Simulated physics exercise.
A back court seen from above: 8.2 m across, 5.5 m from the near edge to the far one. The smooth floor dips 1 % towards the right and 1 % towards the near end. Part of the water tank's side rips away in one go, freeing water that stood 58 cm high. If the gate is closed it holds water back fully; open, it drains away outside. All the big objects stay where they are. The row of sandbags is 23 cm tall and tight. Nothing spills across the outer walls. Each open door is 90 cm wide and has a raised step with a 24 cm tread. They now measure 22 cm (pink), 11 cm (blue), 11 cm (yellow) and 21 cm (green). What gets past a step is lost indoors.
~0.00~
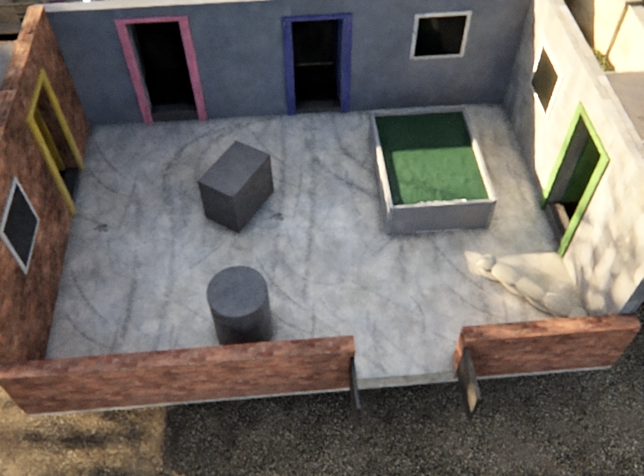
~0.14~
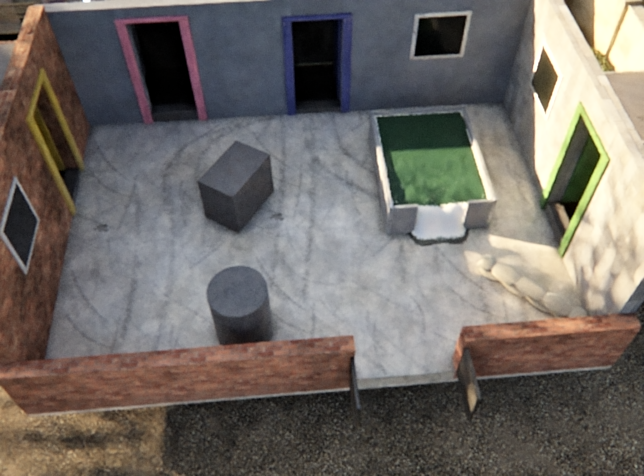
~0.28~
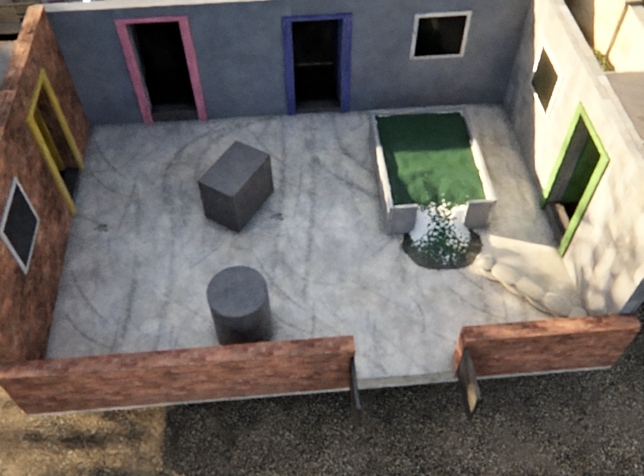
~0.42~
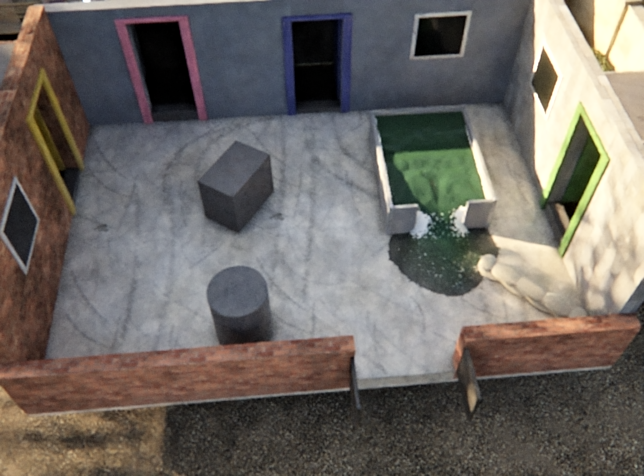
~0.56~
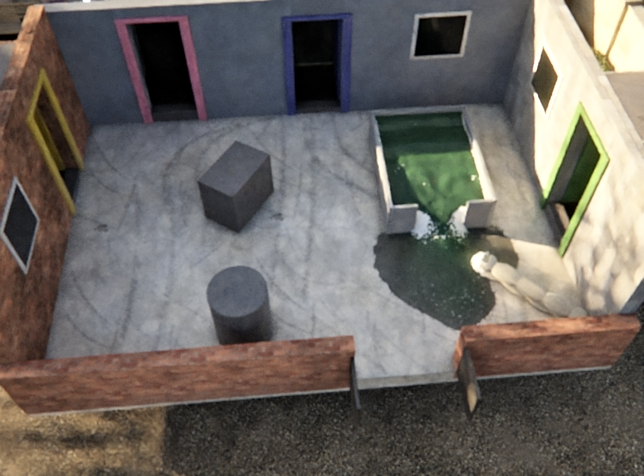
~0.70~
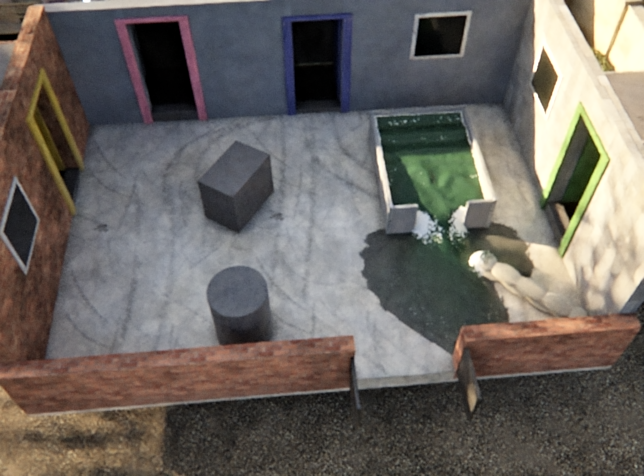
Green water bursting through the near side of a tank in a walled court, spreading darkly across the pale floor.
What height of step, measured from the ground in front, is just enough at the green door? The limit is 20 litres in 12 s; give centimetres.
About 6 cm.
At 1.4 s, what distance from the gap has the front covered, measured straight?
About 3.0 m.
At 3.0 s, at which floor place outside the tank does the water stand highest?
Near (591, 345).
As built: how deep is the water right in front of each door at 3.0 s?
Depths in cm: Pink 0, blue 0, yellow 0, green 7.
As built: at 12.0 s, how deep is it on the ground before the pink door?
About 0.0 cm.
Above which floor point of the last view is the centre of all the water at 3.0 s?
Near (446, 227).
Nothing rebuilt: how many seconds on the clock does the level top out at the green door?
At about 5.5 s.
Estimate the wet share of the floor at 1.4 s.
About 20 per cent.
After 1.4 s water covers 20 % of the floor, deepest (32 cm) near (473, 354); it has not reached the green door.
After 3.0 s water covers 25 % of the floor, deepest (32 cm) near (591, 345); 7 cm at the green door, 0 litres in over its 21 cm step.
After 12.0 s water covers 55 % of the floor, deepest (8 cm) near (591, 345); 5 cm at the green door, 0 litres in over its 21 cm step.
At the green door as built, the water arrived by 1.6 s and peaked near 9 cm at 5.6 s.
Run again over the same 12 s with other heights there, 37 litres in over 5 cm, 12 litres over 7 cm. The limit of 20 litres is kept from about 6 cm up.
